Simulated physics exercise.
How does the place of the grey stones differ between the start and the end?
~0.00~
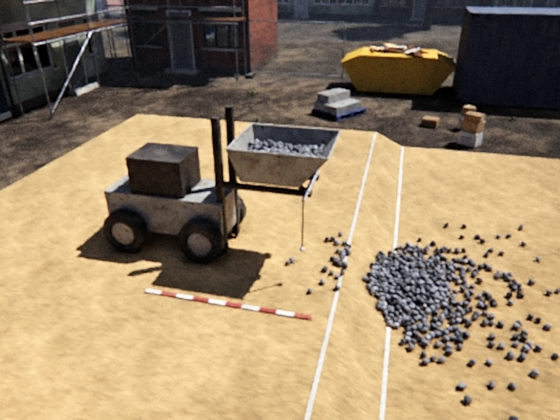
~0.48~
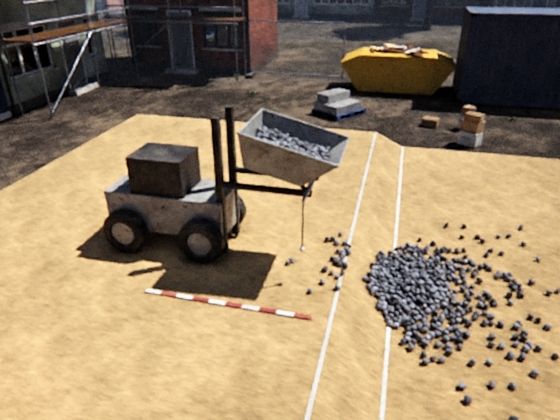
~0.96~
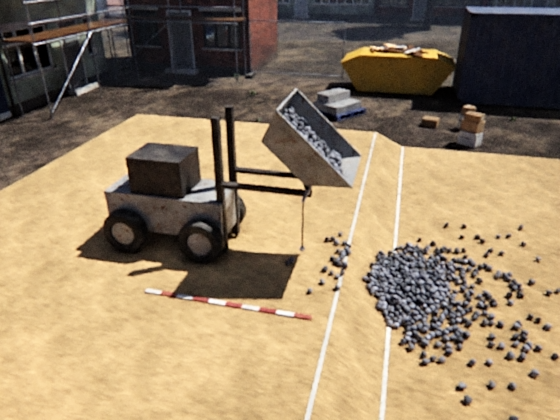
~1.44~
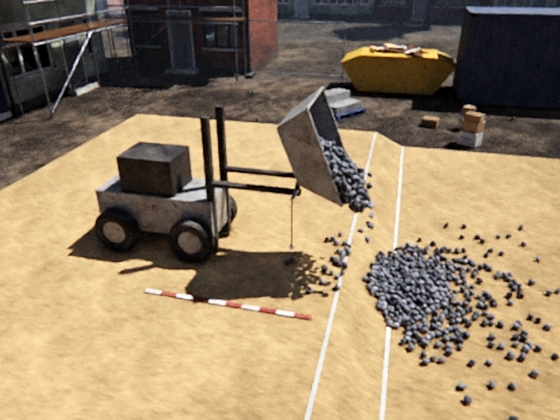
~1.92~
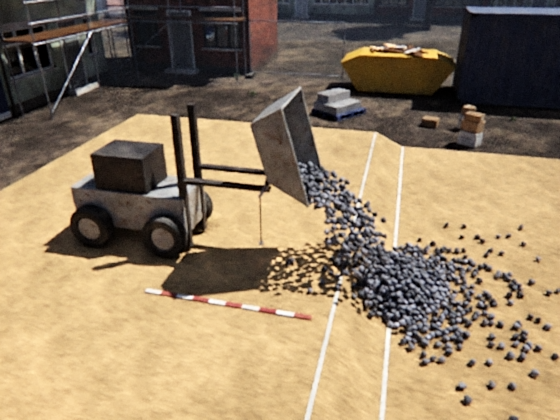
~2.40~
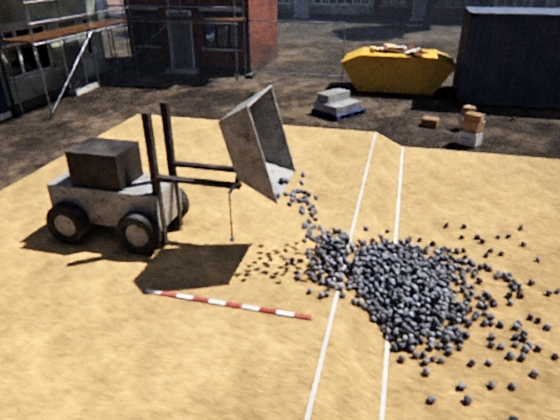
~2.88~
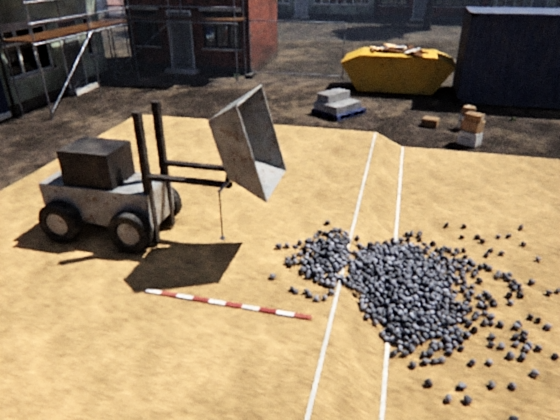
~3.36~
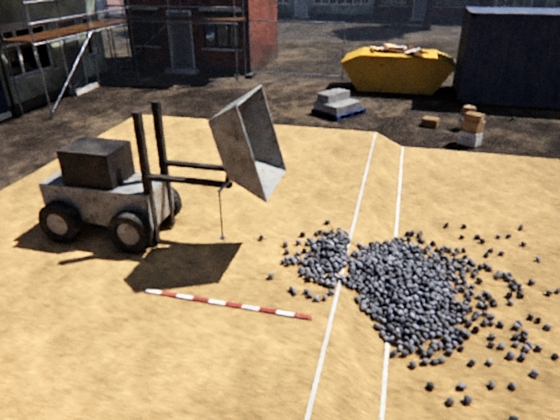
At the start some of the stones are up in the raised skip while the rest lie in a loose heap on the right. At the end they are all down on the ground, in a larger heap that reaches left across both white lines.
